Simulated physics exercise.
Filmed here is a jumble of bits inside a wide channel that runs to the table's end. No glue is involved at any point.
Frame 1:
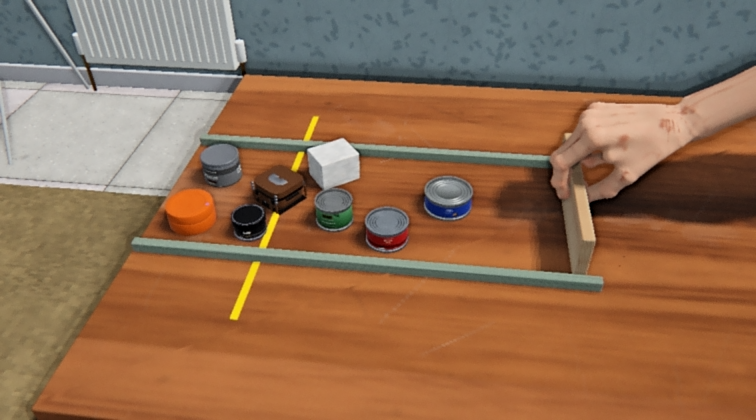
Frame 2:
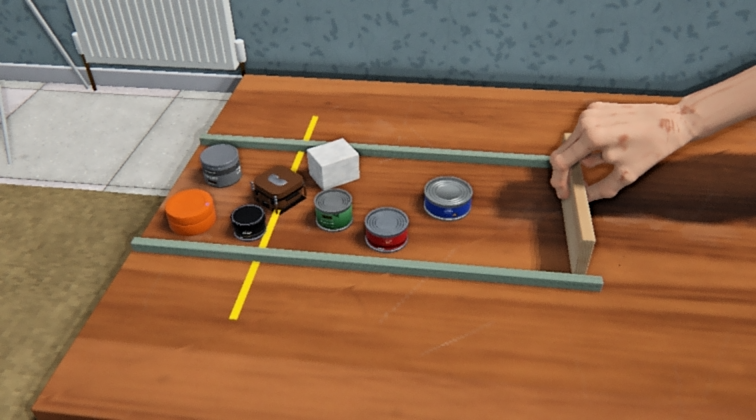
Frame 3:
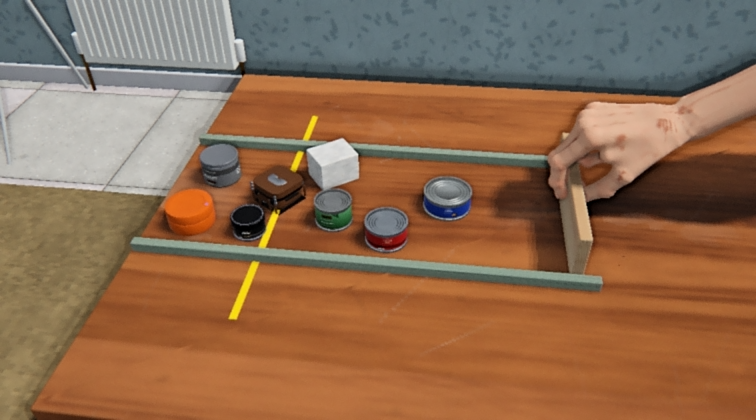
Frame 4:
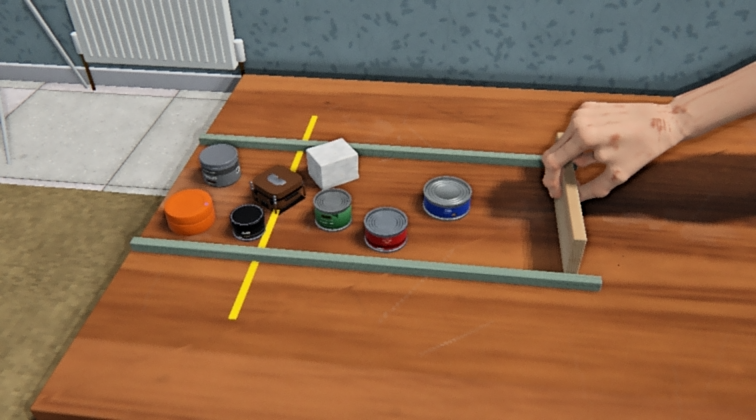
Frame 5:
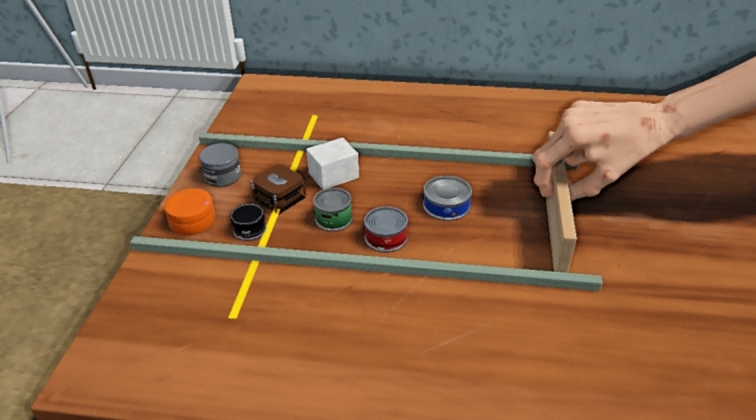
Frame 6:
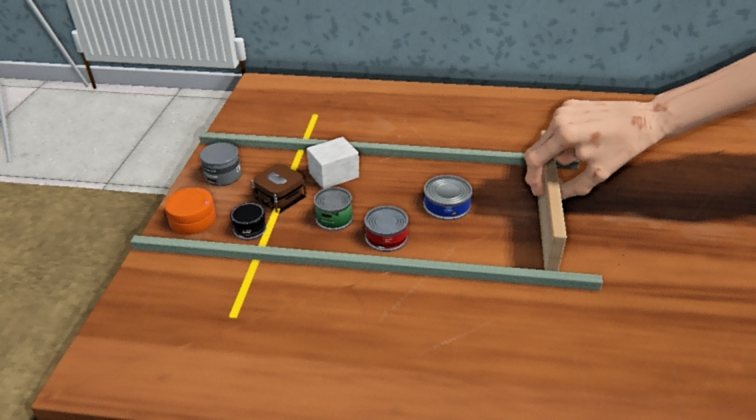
A hand sliding a wooden board slightly left between two rails, while the tins, orange lid and white block stay still.
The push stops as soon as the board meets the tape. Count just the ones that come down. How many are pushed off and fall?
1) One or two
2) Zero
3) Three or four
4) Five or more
(2) Zero.
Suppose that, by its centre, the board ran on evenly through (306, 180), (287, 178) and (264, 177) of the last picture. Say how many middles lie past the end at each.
The counts are 0, 0 and 0, in that order.
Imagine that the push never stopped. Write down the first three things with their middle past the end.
It goes the grey tub, followed by the orange lid, and then the brown case.
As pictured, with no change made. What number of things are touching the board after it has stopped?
It's 3 of them.
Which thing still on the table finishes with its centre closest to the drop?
It would be the grey tub, I'd say.
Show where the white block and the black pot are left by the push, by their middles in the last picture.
The white block ends at (275, 152) and the black pot at (209, 228).
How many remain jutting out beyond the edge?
In total, 0 of them.
Early on, none off yet; orange lid at rest near (191, 211); grey tub at rest near (221, 165); black pot at rest near (249, 221).
Finally, the number that fall off is zero.
